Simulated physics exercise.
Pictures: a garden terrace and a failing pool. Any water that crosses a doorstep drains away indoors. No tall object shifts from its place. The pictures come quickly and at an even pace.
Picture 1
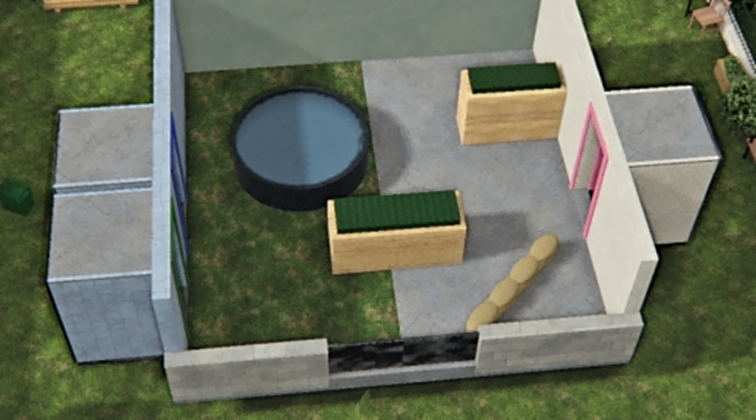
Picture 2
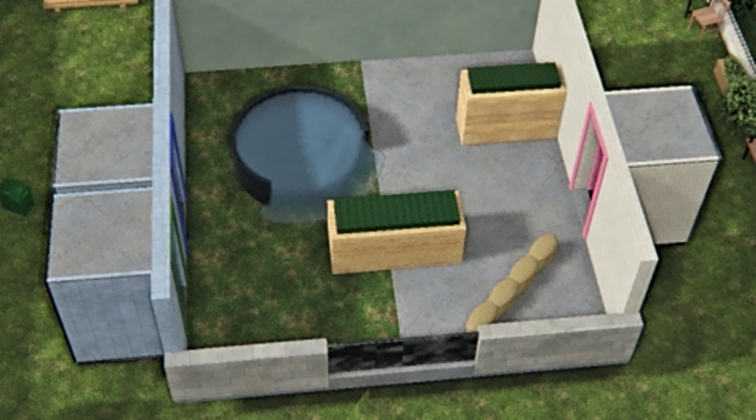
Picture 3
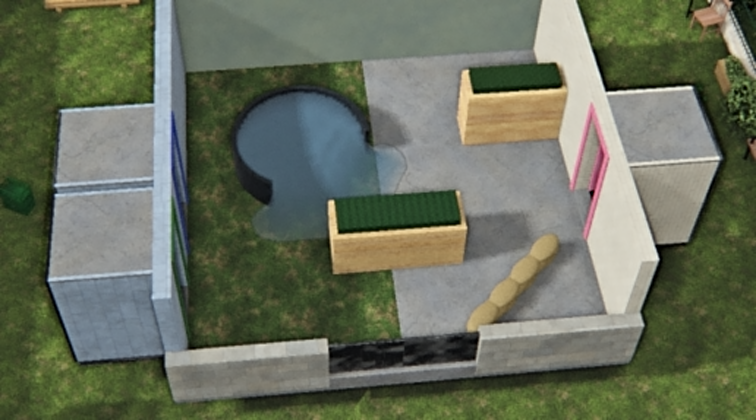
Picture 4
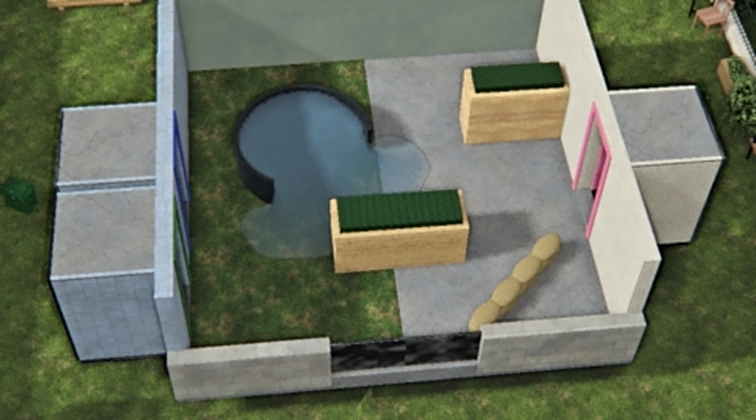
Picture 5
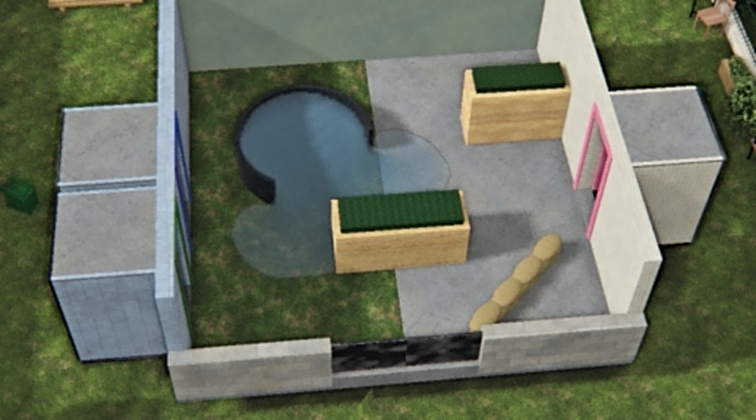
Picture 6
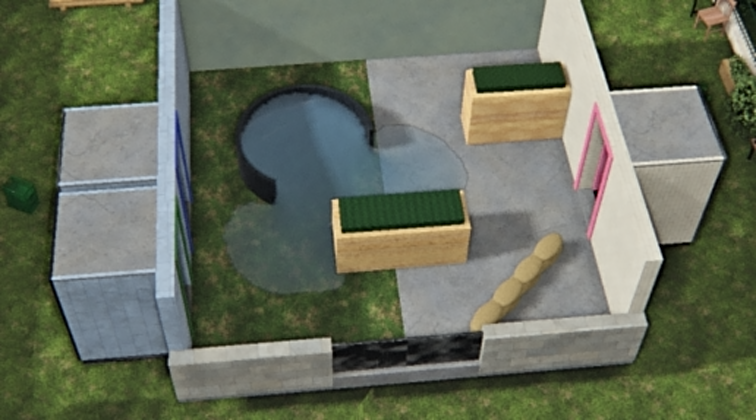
In the video, a round dark tank of still water stands on grass in a walled garden terrace, then its near side opens and water pours out, spreading over the grass and rightward across the grey paving around a wooden planter.
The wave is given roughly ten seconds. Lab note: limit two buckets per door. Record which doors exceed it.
Outcome: I predict the green door will overshoot two buckets, I predict the pink door will overshoot two buckets, I predict the blue door will remain at two buckets or below.
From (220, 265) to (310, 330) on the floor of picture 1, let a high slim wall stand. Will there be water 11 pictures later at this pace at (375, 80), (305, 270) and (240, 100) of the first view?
Untouched; submerged; untouched.
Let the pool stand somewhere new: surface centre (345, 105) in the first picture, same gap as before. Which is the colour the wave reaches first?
I'd pick the door marked pink.
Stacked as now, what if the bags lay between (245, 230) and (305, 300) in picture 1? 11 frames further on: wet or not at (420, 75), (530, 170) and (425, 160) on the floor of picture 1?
In the order asked: Untouched, swamped, swamped.
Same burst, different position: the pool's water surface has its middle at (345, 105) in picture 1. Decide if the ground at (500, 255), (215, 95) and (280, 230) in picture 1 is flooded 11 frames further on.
Soaked, bone-dry, soaked.
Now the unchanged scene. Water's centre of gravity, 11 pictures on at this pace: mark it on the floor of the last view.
Roughly (360, 206).
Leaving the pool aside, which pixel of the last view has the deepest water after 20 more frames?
Close to (564, 158), I'd say.
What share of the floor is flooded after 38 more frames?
That works out at 80 %.
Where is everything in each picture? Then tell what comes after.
In the first picture, still water in the round tank at (300, 139).
In the second picture, water pours out at (337, 192) and has run to (264, 210).
In the third picture, the front is at (263, 233), out from the gap at (338, 194).
In the fourth picture, the front is at (416, 150), out from the gap at (341, 194).
In the fifth picture, water pours out at (341, 195) and has run to (249, 258).
In the sixth picture, water pours out at (342, 195) and has run to (459, 163).
A moment on, water covers 30 % of the floor; the green door not reached, the pink door not reached, the blue door not reached.
Next, water covers 45 % of the floor; the green door wet at the sill, nothing in, the pink door under two buckets in, the blue door not reached.
Then, water covers 60 % of the floor; the green door under two buckets in, the pink door far over two buckets in, the blue door wet at the sill, nothing in.
Later, water covers 80 % of the floor; the green door over two buckets in, the pink door far over two buckets in, the blue door wet at the sill, nothing in.
In the end, water covers 95 % of the floor; the green door far over two buckets in, the pink door far over two buckets in, the blue door wet at the sill, nothing in.
